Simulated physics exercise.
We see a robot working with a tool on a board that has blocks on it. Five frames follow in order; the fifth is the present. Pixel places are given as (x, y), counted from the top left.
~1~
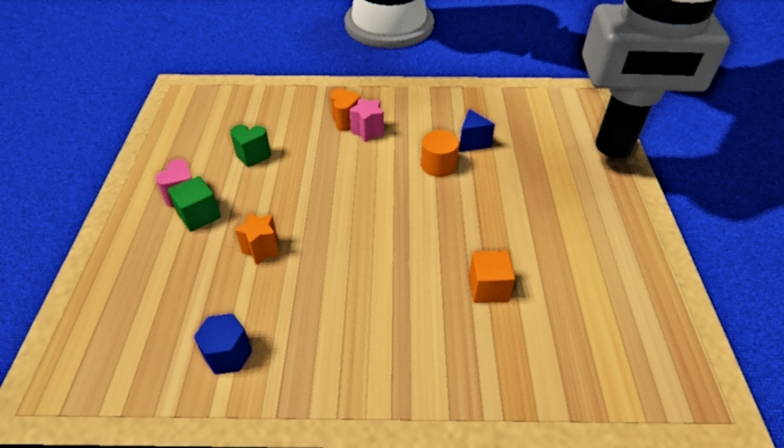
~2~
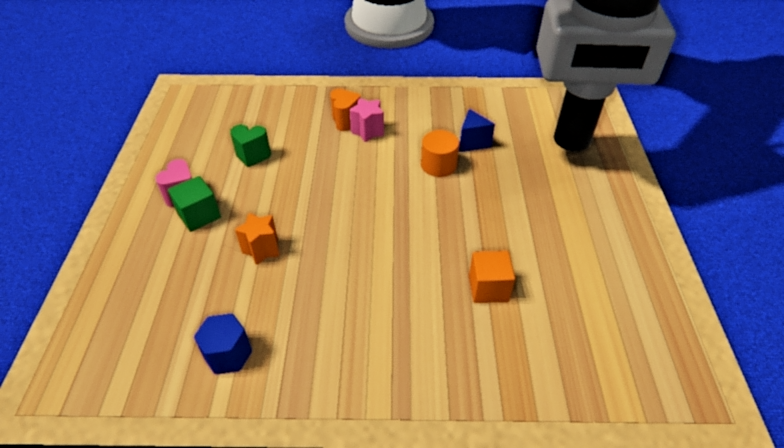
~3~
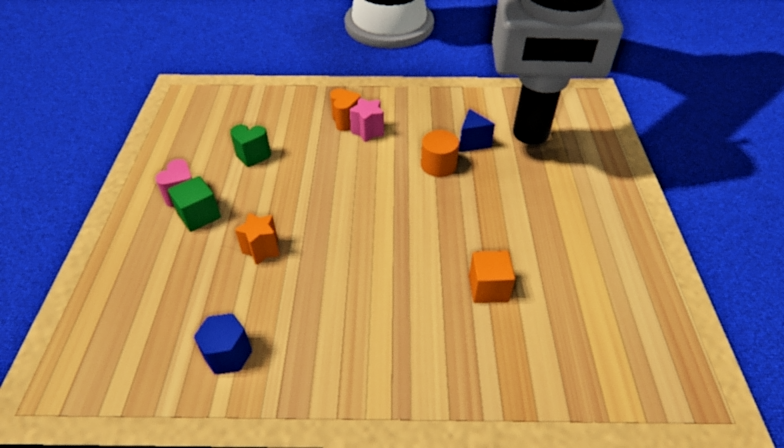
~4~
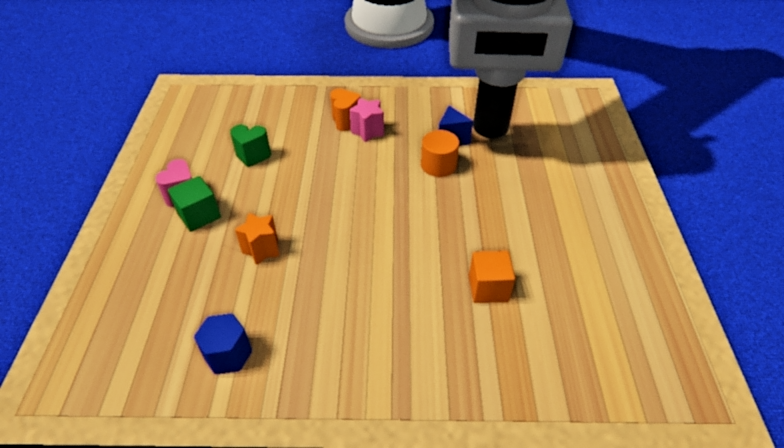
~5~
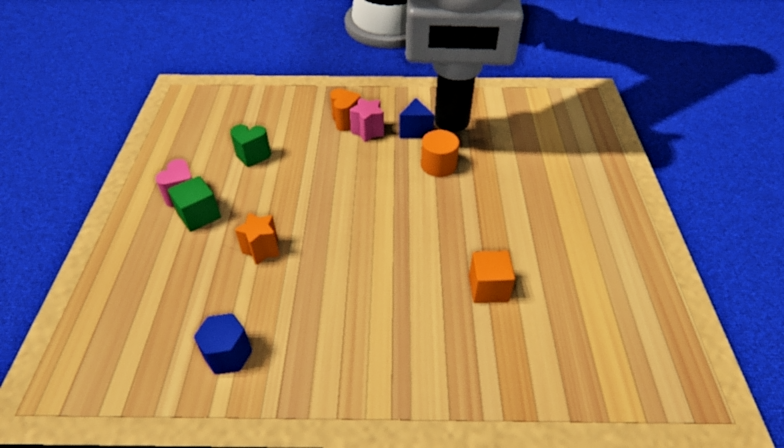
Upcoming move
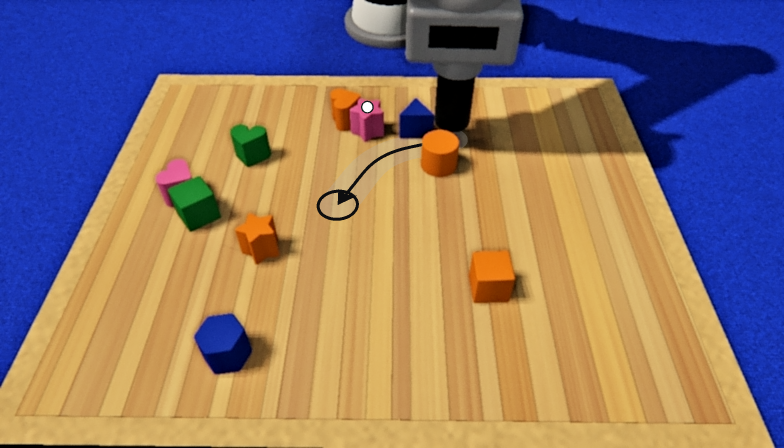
The video shows a robot arm's black tool moving left across a wooden board of colored blocks, reaching the blue triangular block and pushing it left, past the orange cylinder toward the pink star, while the other blocks stay still.
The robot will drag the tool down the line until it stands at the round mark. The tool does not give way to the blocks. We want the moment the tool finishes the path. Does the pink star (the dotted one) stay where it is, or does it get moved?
By the last moment of the path, the pink star has stayed put.
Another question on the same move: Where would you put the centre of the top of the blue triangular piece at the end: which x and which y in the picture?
I predict (393, 108).
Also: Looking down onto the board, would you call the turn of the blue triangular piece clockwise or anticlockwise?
It twists clockwise.
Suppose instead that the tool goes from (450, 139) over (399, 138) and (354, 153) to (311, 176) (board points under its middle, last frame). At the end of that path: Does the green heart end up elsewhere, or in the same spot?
By the last moment of the path, the green heart has stayed put.
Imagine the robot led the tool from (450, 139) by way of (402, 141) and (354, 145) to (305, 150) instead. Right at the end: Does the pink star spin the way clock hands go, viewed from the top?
I expect so.
The line goes from (450, 139) through (403, 149) and (365, 171) to (338, 205); the dot is on the pink star.
On the path given first. One third of the way, tool at (403, 133); blue triangular piece at (393, 108), turned 95° clockwise; orange circular block at (438, 143).
Two thirds of the way, tool at (364, 155); blue triangular piece at (393, 108), turned 95° clockwise; orange circular block at (438, 143).
At the end, tool at (336, 189); pink star unmoved; blue triangular piece at (393, 108), turned 95° clockwise; orange circular block at (438, 143).
